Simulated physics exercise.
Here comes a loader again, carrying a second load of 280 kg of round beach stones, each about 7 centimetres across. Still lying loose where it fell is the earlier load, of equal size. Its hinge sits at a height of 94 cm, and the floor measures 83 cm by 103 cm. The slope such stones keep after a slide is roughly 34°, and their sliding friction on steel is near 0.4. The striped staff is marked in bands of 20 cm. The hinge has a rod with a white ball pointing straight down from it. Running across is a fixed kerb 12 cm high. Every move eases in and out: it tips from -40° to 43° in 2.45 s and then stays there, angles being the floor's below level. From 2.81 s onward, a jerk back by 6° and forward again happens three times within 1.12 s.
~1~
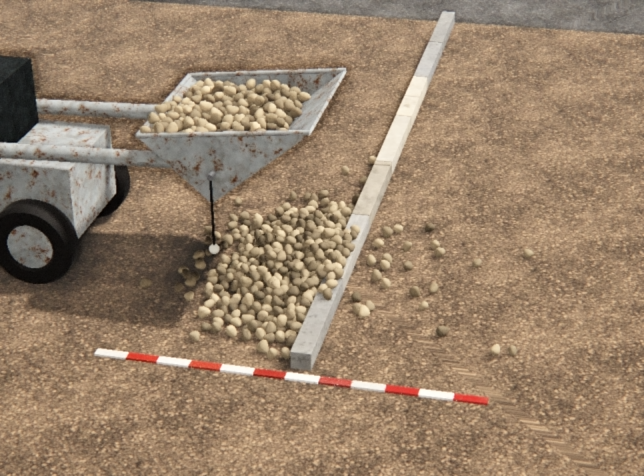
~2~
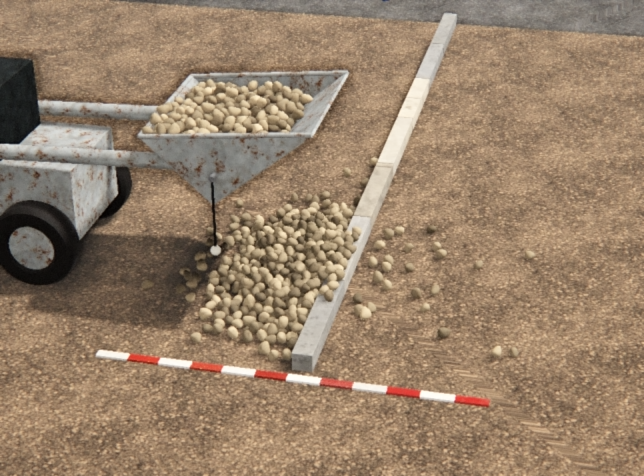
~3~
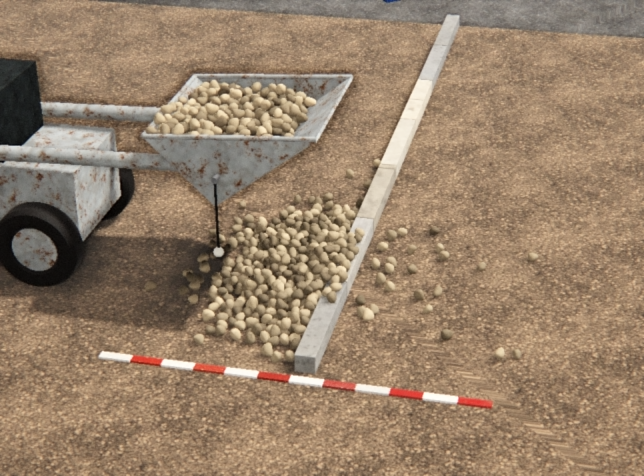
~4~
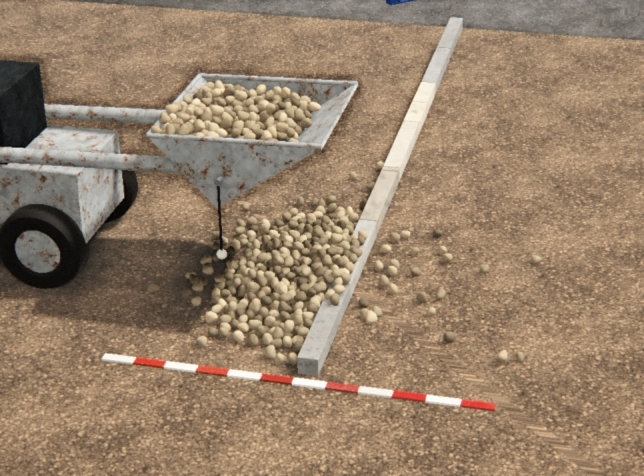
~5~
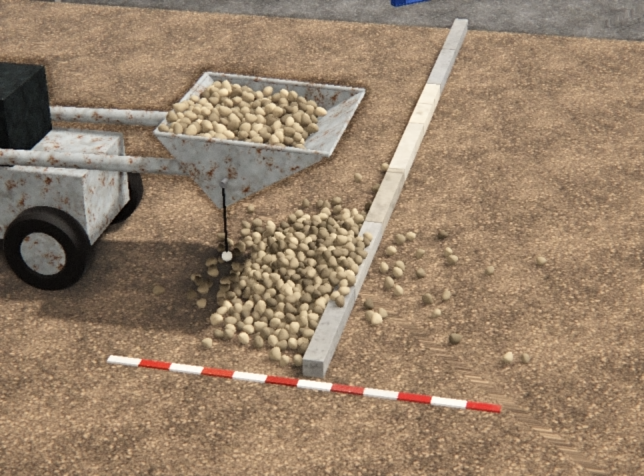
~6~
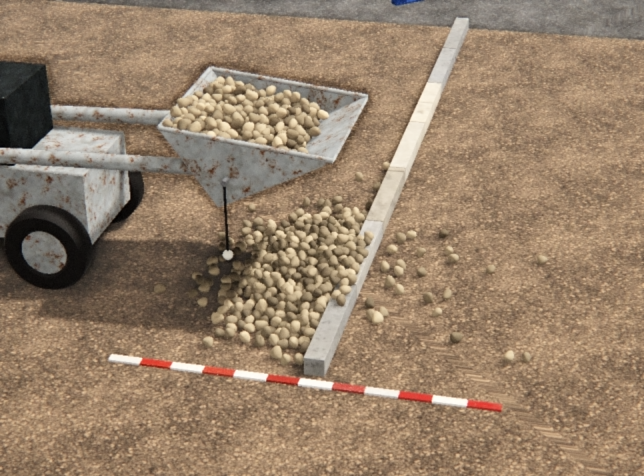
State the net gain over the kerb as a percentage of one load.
73 %.
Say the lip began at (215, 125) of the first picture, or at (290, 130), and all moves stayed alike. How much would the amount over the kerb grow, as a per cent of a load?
Case one about 0 %, case two about 55 %.
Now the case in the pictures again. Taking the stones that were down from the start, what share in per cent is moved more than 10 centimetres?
The answer is about 5 per cent.
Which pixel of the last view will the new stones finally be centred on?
They settle centred around (391, 273).
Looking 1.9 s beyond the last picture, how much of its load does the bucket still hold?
It holds some 5 percent.
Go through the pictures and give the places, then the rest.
In the first frame, lip at (310, 133), floor tilted -40°, highest stones at (246, 97). The earlier load is highest near (298, 241), 23 cm above ground level, 96 % on this side of the kerb, 4 % over the kerb.
In the second frame, lip at (312, 135), floor tilted -39°, highest stones at (248, 98).
In the third frame, lip at (316, 140), floor tilted -38°, highest stones at (237, 98).
In the fourth frame, the bucket is at -35°, its lip at (322, 147); the top of the load is at (225, 98).
In the fifth frame, lip at (329, 155), floor tilted -32°, highest stones at (226, 96).
In the sixth frame, the bucket is at -27°, its lip at (333, 161); the top of the load is at (224, 92).
Then, 1.2 s after the last picture the floor is at 30°; in per cent of one load, 82 in the bucket, 110 on this side of the kerb, 8 over the kerb; the foremost stones are at (482, 304).
Then, 1.9 s after the last picture the floor is at 43°; in per cent of one load, 3 in the bucket, 128 on this side of the kerb, 69 over the kerb; the foremost stones are at (513, 304).
Then, 3.8 s after the last picture the floor is at 43°; in per cent of one load, 0 in the bucket, 123 on this side of the kerb, 77 over the kerb; the foremost stones are at (533, 306).
Then, 6.2 s after the last picture the floor is at 43°; in per cent of one load, 0 in the bucket, 123 on this side of the kerb, 77 over the kerb; the foremost stones are at (533, 306). Net gain over the kerb, 73.
